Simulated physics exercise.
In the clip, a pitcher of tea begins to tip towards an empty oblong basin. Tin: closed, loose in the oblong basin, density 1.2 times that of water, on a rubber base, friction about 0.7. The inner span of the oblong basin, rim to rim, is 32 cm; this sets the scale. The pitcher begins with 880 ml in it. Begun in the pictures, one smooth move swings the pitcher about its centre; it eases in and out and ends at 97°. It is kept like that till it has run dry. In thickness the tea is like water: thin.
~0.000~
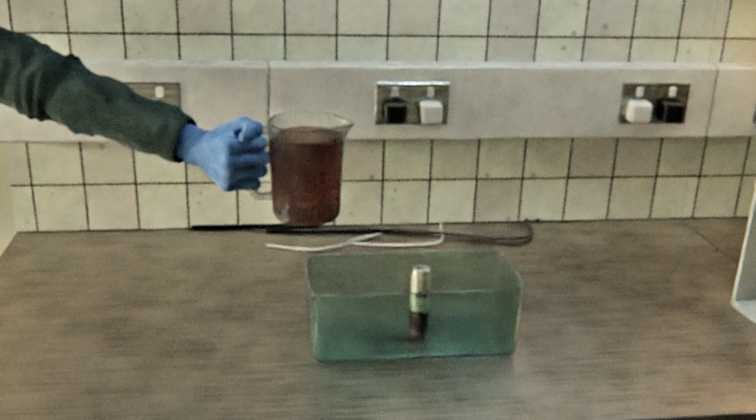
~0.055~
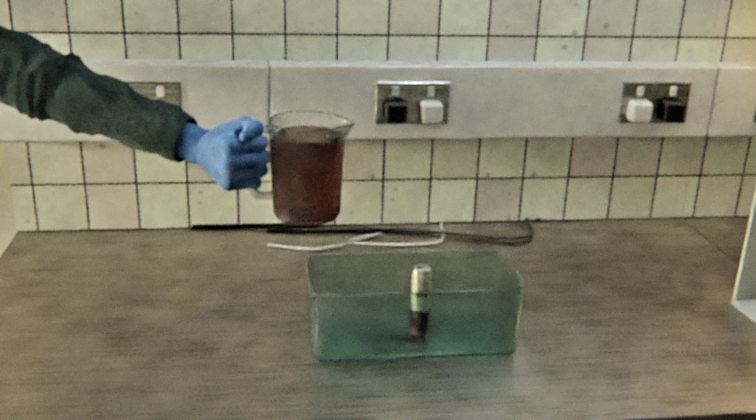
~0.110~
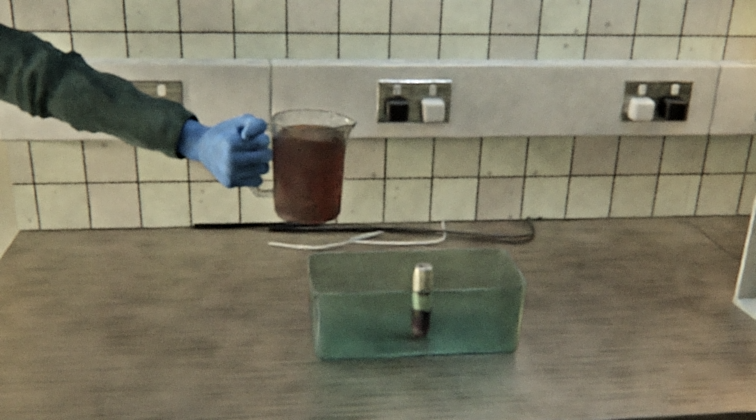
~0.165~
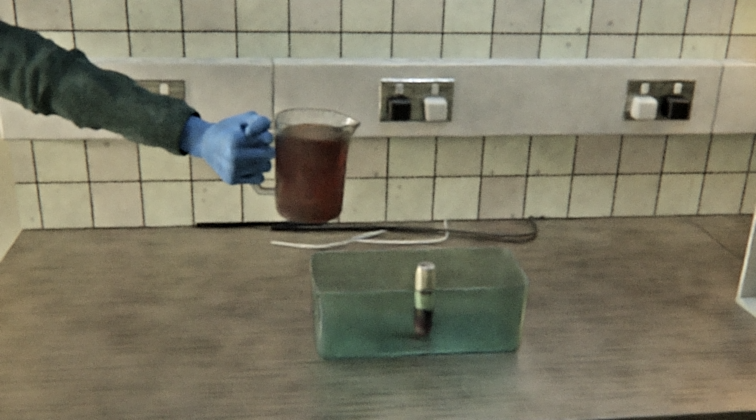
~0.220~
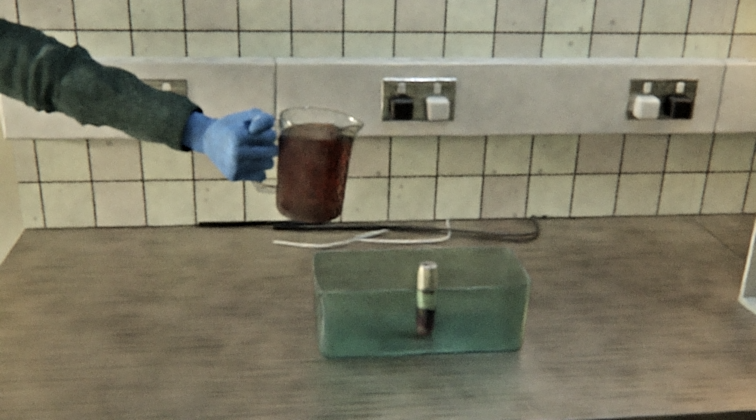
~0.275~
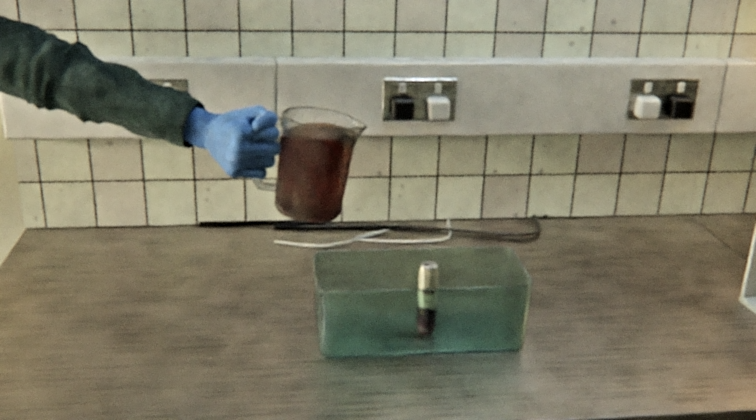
A blue-gloved hand in a dark green sleeve reaches in from the left, holding a clear pitcher of reddish-brown liquid above a grey-brown worktop, seen from the front and slightly above. Below sits a greenish clear basin with a small pale-topped, dark-based tin inside, before cables, cream tiles and sockets. The hand slowly tilts the pitcher slightly rightward, while the view shifts very slightly.
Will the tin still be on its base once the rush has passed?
Watch, it's going to be unseated.
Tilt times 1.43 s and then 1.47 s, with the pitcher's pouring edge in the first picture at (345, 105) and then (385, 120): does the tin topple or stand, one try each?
In the first try it comes down; in the second it remains standing.
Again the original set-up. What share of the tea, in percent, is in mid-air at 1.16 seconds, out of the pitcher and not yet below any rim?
Estimate: About 20 in a hundred.
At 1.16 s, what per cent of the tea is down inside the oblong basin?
30 per cent or thereabouts.
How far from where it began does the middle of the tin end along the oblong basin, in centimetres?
Around 8.5 cm.
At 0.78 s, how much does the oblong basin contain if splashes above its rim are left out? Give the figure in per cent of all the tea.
Estimate - around 1 in a hundred parts.
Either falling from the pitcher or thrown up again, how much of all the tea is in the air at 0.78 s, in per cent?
Close to 9 per cent, I'd say.
After 0.78 s the tilt is 54° and 90 per cent is still to pour; the tin stands where it began.
After 1.16 s the tilt is 86° and 50 per cent is still to pour; the tin stands where it began.
After 1.55 s the tilt is 97° and 10 per cent is still to pour; the tin lies on its side.
After 1.97 s the tilt is 97° and 1 per cent is still to pour; the tin lies on its side.
In the end the tin lies on its side.
